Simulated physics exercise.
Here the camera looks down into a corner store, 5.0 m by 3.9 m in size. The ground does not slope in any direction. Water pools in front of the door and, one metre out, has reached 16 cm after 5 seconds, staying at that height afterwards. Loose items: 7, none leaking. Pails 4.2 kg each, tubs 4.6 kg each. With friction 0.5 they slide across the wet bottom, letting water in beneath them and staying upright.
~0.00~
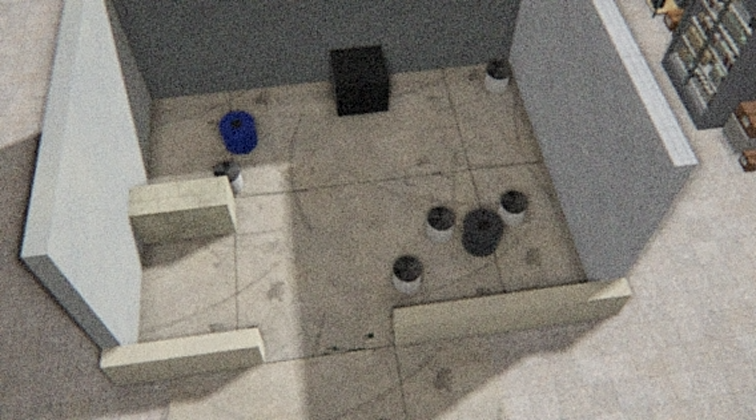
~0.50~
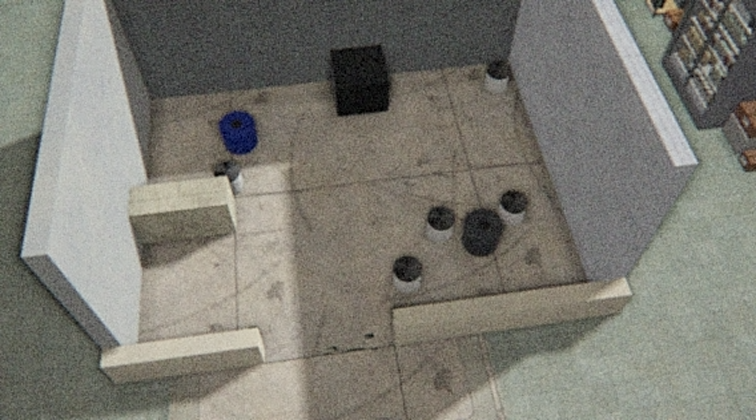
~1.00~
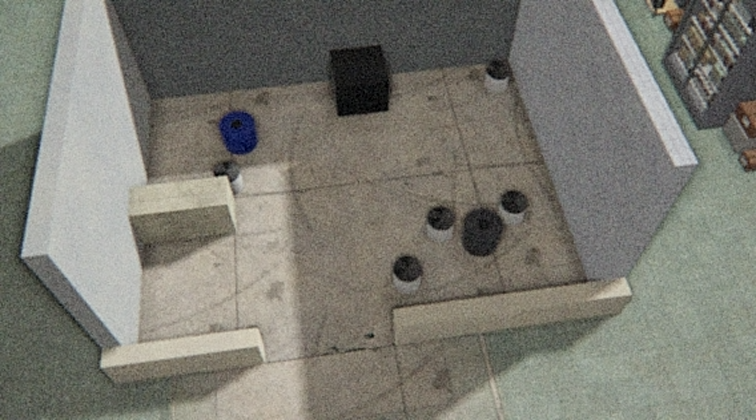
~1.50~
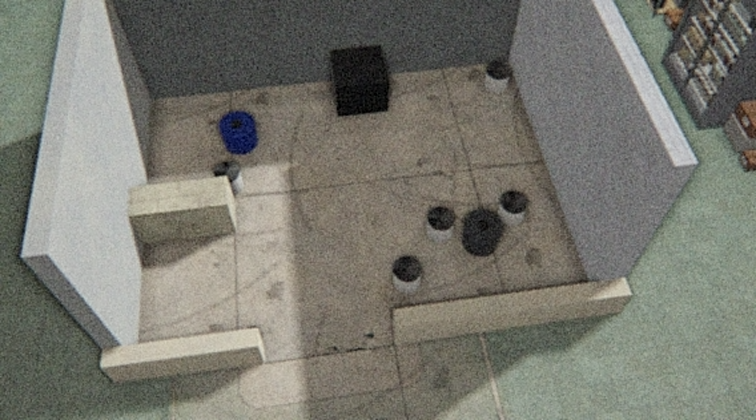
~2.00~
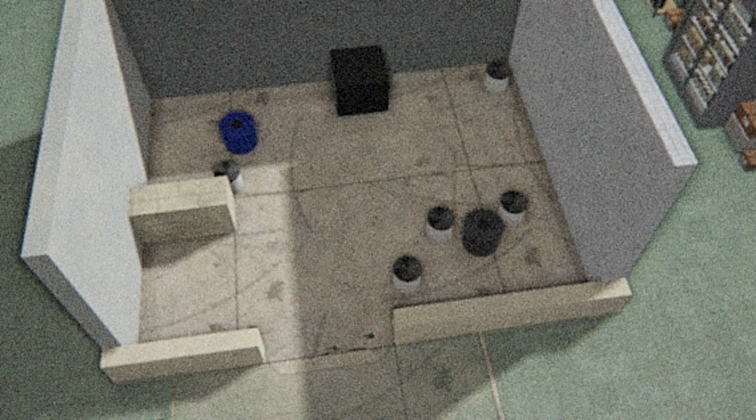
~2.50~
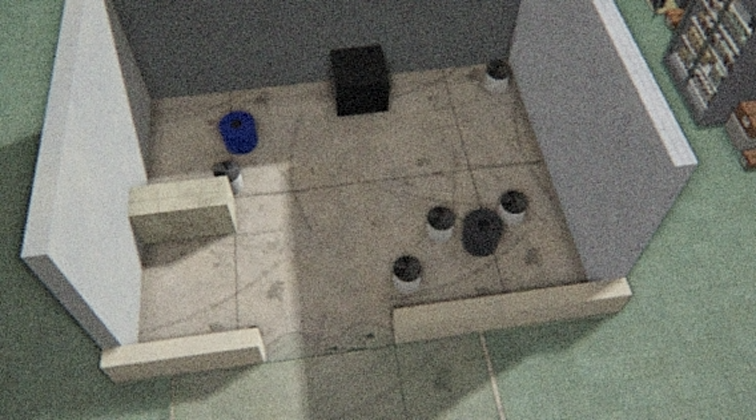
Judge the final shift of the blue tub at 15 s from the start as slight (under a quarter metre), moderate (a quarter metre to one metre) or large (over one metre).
I'd say it gets moved somewhat.
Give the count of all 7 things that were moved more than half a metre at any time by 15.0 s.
By my count, 3.
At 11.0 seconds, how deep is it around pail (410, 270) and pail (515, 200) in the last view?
Around 3 cm and 1 cm.
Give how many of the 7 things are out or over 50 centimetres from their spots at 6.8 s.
0.
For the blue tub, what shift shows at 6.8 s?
Some 10 cm from the start.
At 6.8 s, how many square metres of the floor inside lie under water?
Roughly 11.5 m2.
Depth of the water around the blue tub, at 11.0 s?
Close to 6 centimetres.
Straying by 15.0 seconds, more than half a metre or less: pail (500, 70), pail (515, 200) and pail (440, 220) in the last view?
Beyond, within, within.
After 3.5 s the blue tub is near (237, 124), 0.0 m from its start, aground; 0 afloat.
After 6.8 s the blue tub is near (231, 117), 0.1 m from its start, aground; 0 afloat.
After 11.0 s the blue tub is near (181, 158), 0.8 m from its start, afloat; 3 afloat.
After 15.0 s the blue tub is near (179, 123), 0.7 m from its start, afloat; 3 afloat.
